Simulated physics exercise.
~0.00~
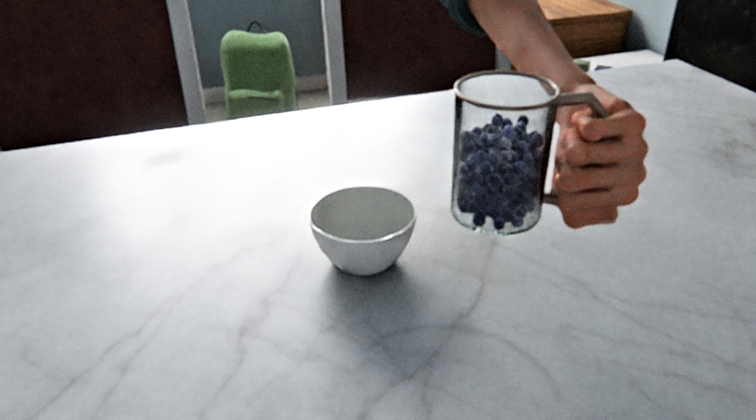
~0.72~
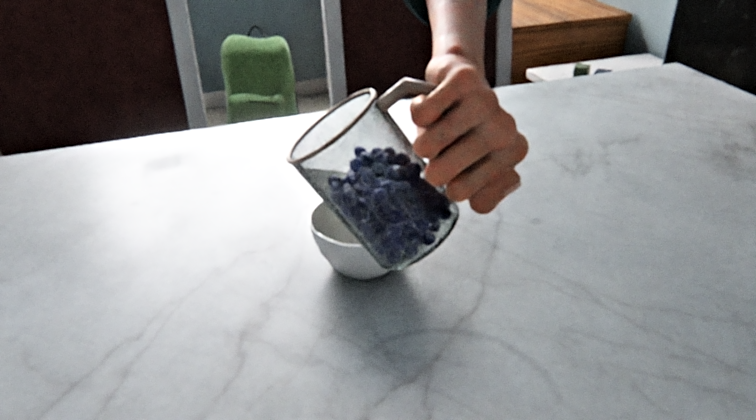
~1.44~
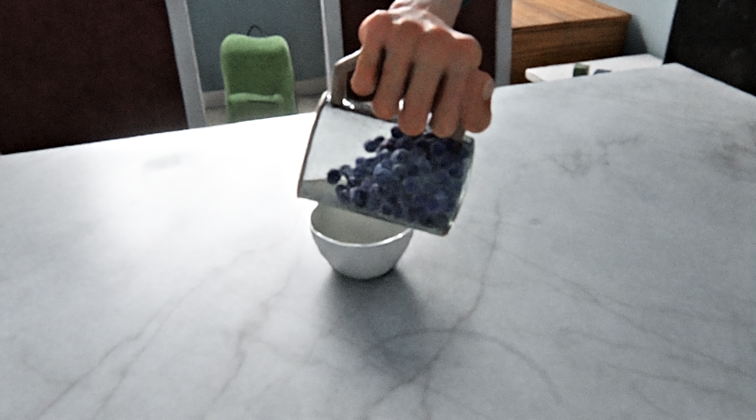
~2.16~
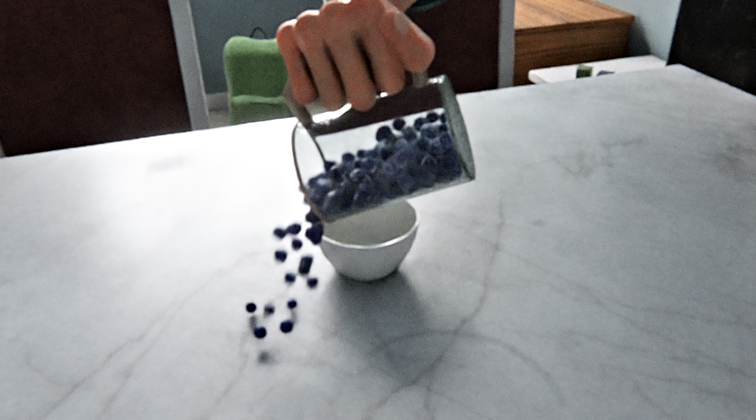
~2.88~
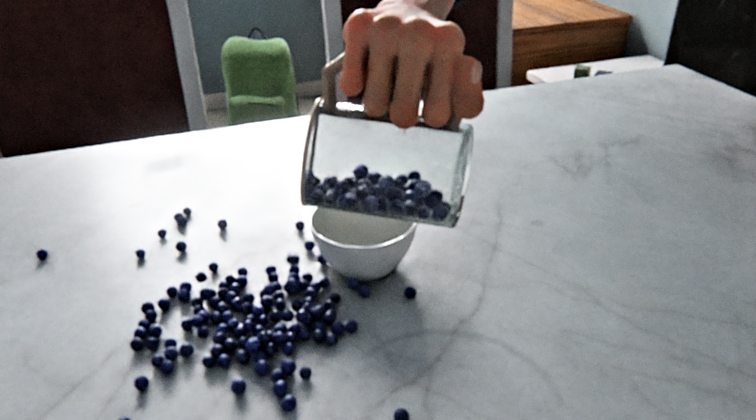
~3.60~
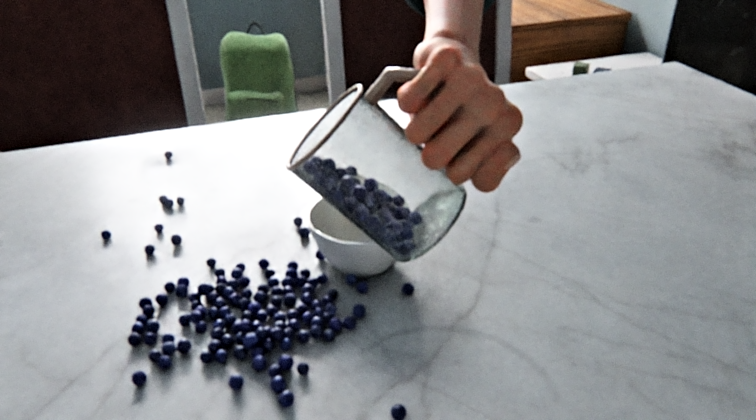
A hand tips a glass mug and spills blueberries beside a white bowl, keeping some.
